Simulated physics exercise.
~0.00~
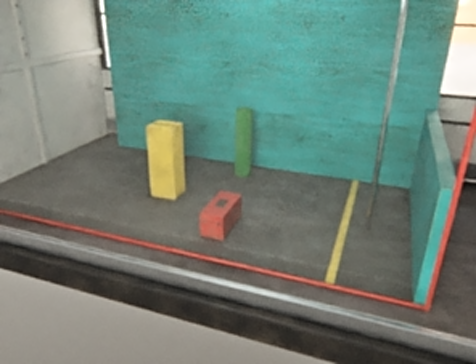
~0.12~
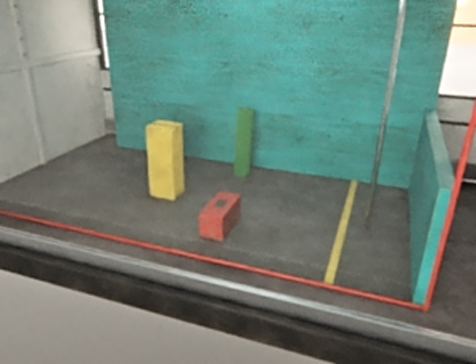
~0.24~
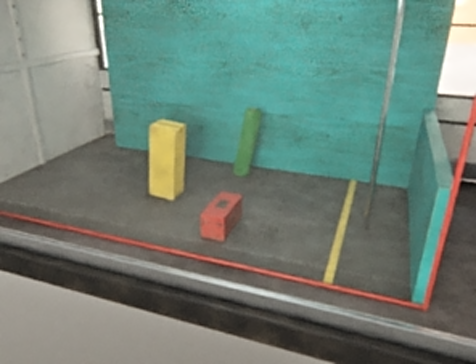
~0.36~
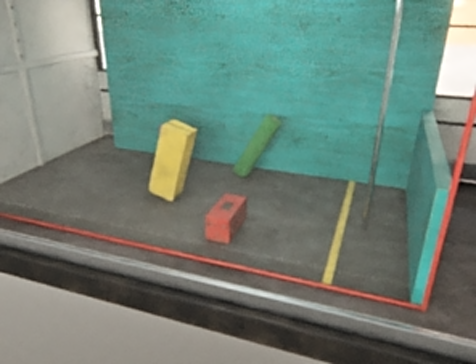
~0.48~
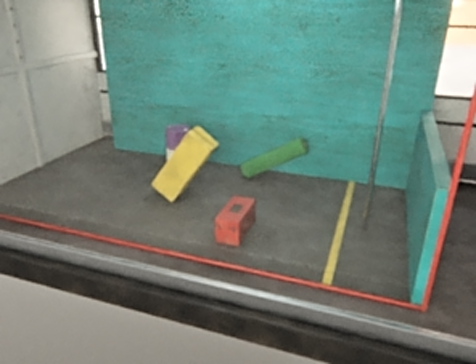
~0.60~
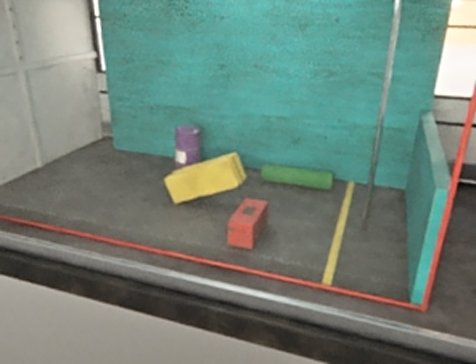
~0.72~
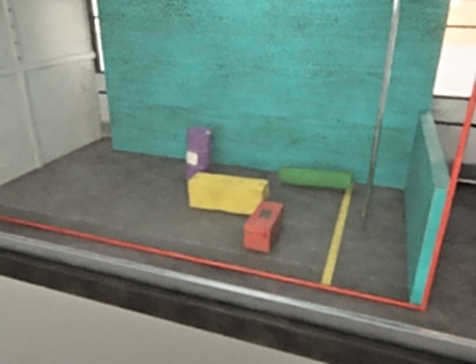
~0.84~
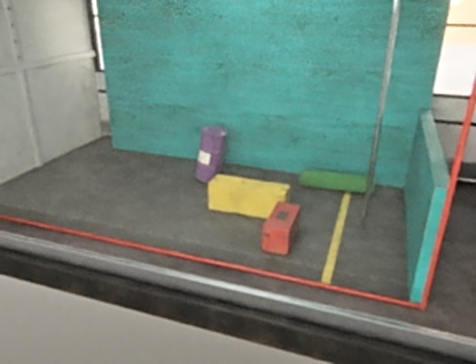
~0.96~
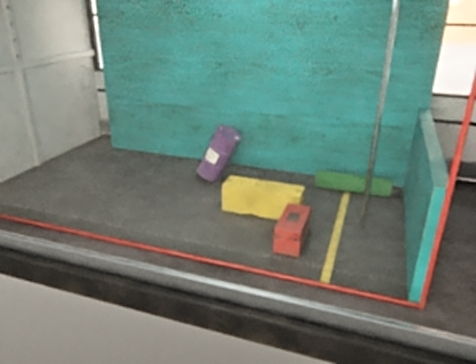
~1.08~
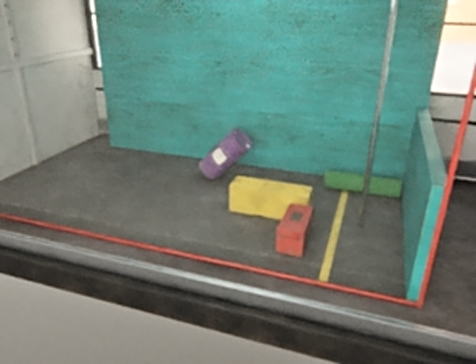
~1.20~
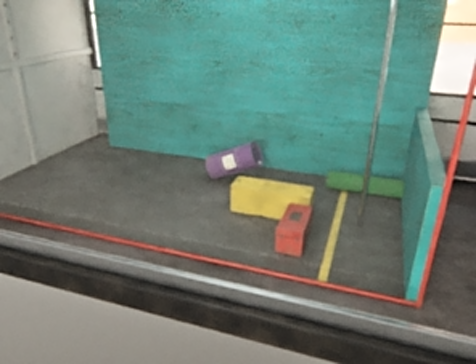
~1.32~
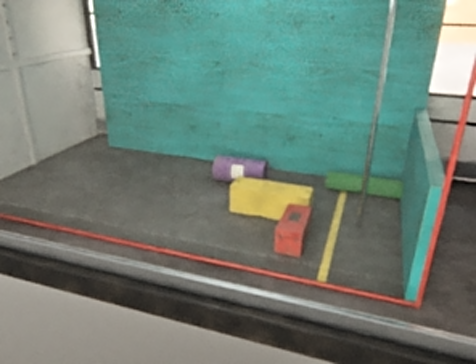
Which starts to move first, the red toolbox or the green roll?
The green roll starts to move first, beginning to lean while the red toolbox is still in its place, and the toolbox slides right afterwards.
